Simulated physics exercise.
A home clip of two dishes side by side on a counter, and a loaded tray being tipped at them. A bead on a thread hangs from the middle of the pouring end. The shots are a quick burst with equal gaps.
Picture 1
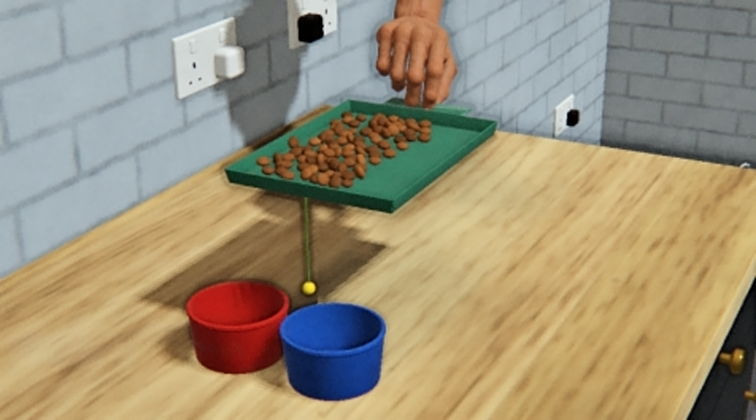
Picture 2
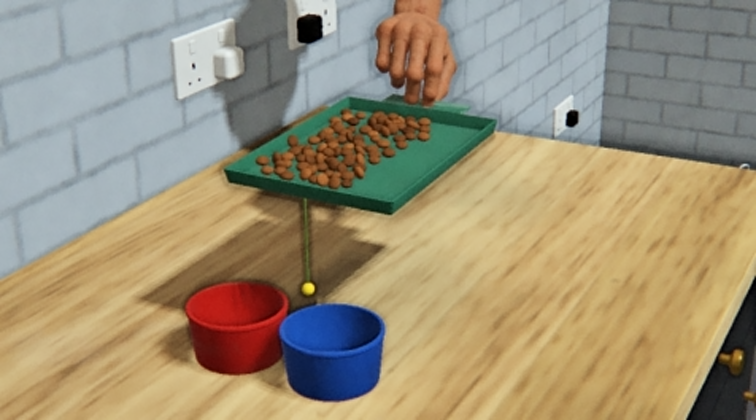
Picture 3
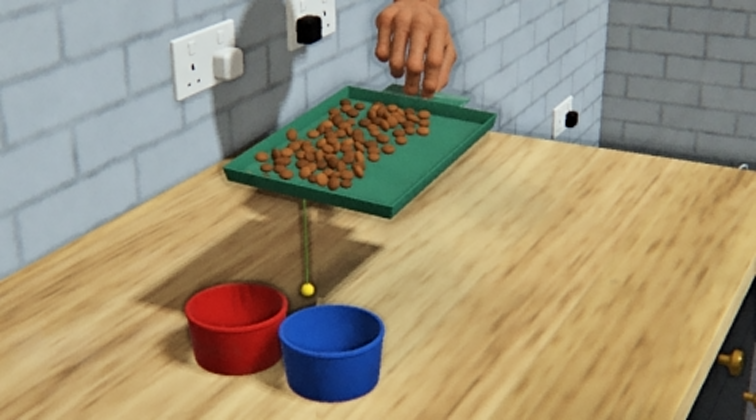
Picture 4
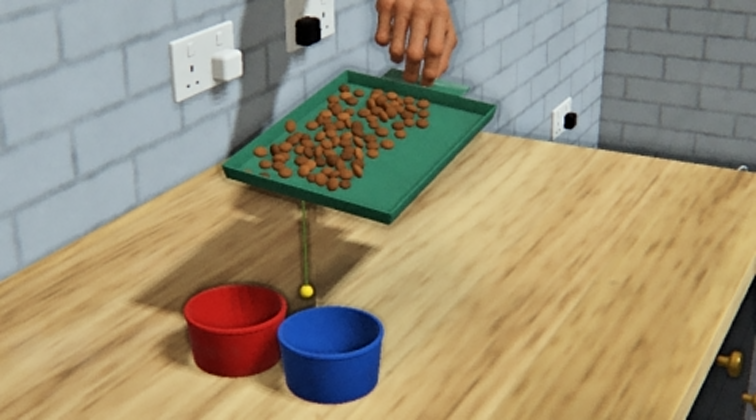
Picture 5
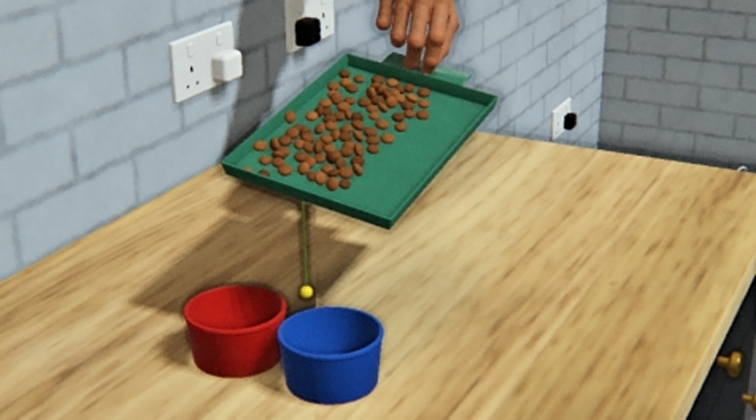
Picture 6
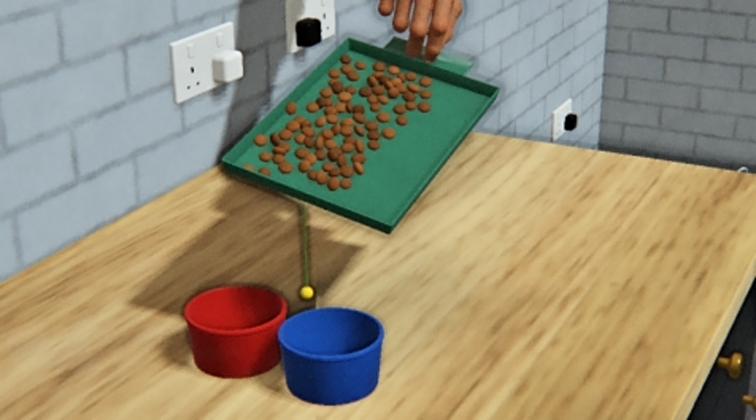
We see a hand at the far end of a green tray of brown kibble above a red dish and a blue dish, as the far end rises steadily and the near edge slants lower at its right corner.
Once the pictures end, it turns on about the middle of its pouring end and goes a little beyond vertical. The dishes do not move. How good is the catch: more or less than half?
The two hold under half of the load.
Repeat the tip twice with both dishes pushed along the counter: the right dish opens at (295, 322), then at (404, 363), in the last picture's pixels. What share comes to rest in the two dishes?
In turn 0 and 20 in a hundred.
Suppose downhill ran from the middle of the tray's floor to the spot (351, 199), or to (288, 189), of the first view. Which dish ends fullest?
The first try: Right. The second: The left dish.
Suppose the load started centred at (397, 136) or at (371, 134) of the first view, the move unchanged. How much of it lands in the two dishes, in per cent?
Near 40 % and 40 %.
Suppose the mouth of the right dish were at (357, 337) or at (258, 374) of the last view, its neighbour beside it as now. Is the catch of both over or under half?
One: Over half. Two: Under half.
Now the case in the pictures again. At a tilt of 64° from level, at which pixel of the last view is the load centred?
Near (375, 213).
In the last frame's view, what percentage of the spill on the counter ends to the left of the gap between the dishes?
It comes to 0 per cent or so.
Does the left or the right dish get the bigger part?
More ends in the right-hand dish.
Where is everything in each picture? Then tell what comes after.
In the first frame, corners of the pouring end at (229, 168) and (391, 198), level; middle of the load at (348, 149), bits of dog kibble; left dish at (211, 344); right dish at (308, 370); bead on its thread at (309, 288).
In the second frame, corners of the pouring end at (228, 168) and (391, 200), level; middle of the load at (348, 148).
In the third frame, corners of the pouring end at (227, 166) and (390, 204), tipped barely, lowest at the right corner; middle of the load at (347, 143).
In the fourth frame, corners of the pouring end at (226, 164) and (389, 211), tipped a little, lowest at the right corner; middle of the load at (346, 137).
In the fifth frame, corners of the pouring end at (226, 161) and (389, 217), tipped a little, lowest at the right corner; middle of the load at (346, 130).
In the sixth frame, corners of the pouring end at (226, 159) and (390, 222), tipped clearly, lowest at the right corner; middle of the load at (347, 123); left dish at (209, 349); right dish at (306, 375).
Soon after the last picture, tray tipped steeply; most on the tray; about a quarter in the air.
A little later, tray tipped past a quarter turn; a small part on the tray; about a quarter in the right dish; about two thirds outside both; a small part in the air.
Later still, tray tipped past a quarter turn; about a quarter in the right dish; most outside both.
At rest, tray tipped past a quarter turn; about a quarter in the right dish; none in the left dish; most outside both.
